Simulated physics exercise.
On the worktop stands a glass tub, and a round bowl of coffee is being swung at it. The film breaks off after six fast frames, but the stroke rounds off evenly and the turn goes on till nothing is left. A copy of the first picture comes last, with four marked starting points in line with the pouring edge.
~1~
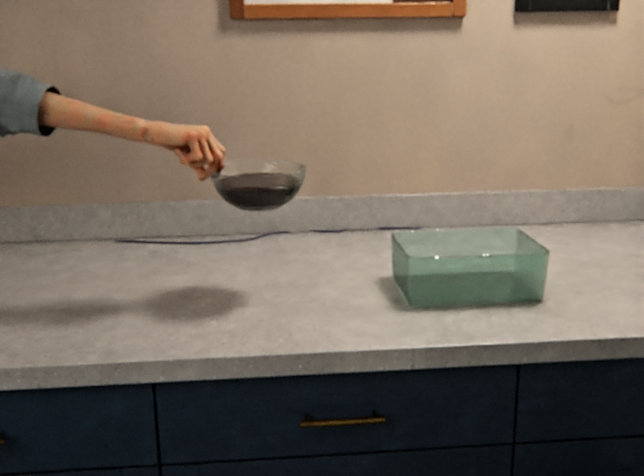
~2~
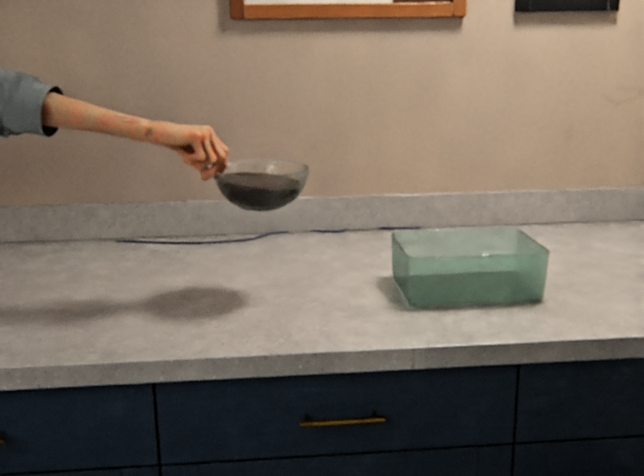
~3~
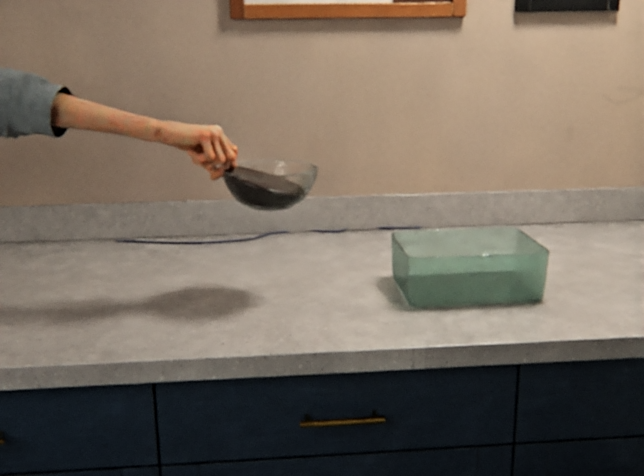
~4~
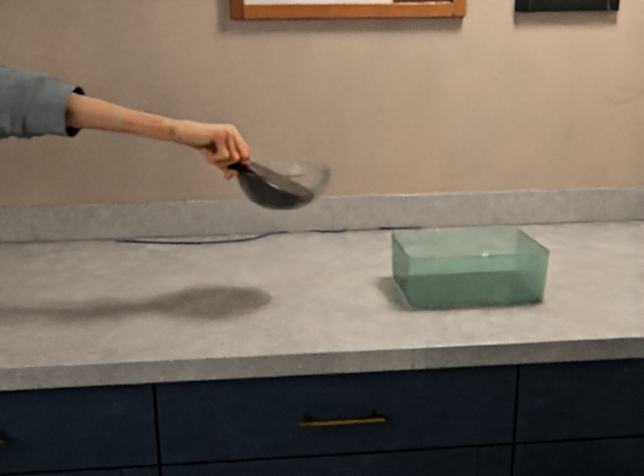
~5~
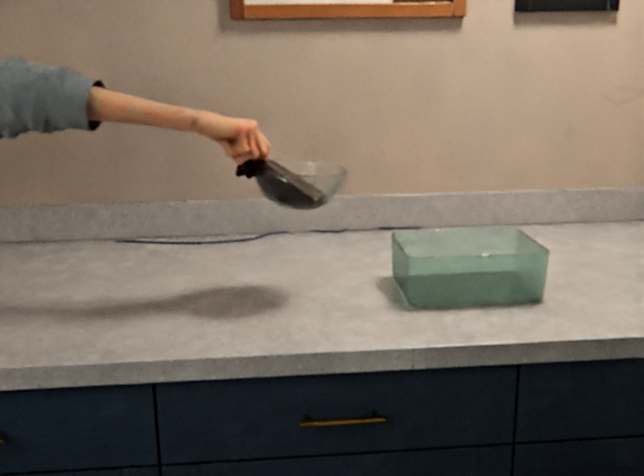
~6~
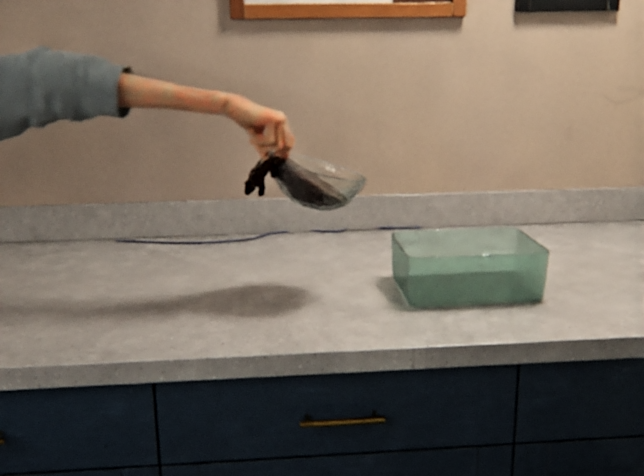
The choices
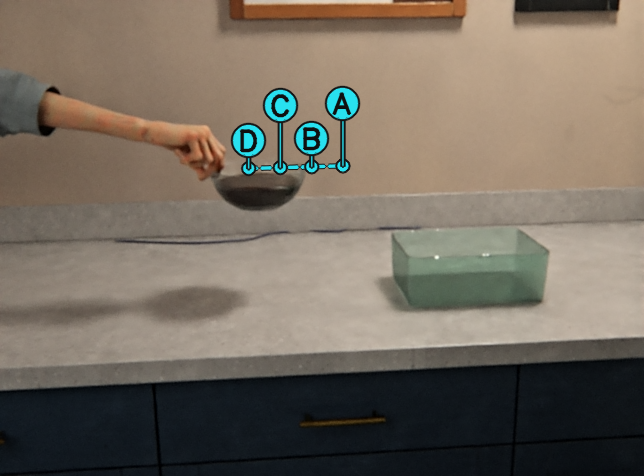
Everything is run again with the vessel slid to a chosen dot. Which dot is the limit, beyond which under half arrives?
Go for C.
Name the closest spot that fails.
It is D.
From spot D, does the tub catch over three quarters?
No, it does not.
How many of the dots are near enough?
Three of them.
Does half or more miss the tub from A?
No, not at all.
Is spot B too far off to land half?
No, that is safe.
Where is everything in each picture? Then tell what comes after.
Upright, lip at (304, 166); tub from (407, 306) to (543, 300); nothing has left yet.
Upright, lip at (307, 166); nothing has left yet.
Upright, lip at (316, 166); nothing has left yet.
Upright, lip at (329, 166); coffee is over the rim, down to (245, 168).
Tipped about 5°, lip at (346, 169); coffee is over the rim, down to (239, 174).
Tipped about 15°, lip at (364, 177); coffee is over the rim, down to (249, 192).
On the marked copy, A at (342, 165); B at (311, 166); C at (280, 167); D at (248, 168).
With A, about 85 % lands in the tub, 11 % falls short and 3 % goes beside or beyond.
With B, about 76 % lands in the tub, 17 % falls short and 8 % goes beside or beyond.
With C, about 62 % lands in the tub, 30 % falls short and 8 % goes beside or beyond.
With D, about 36 % lands in the tub, 58 % falls short and 6 % goes beside or beyond.
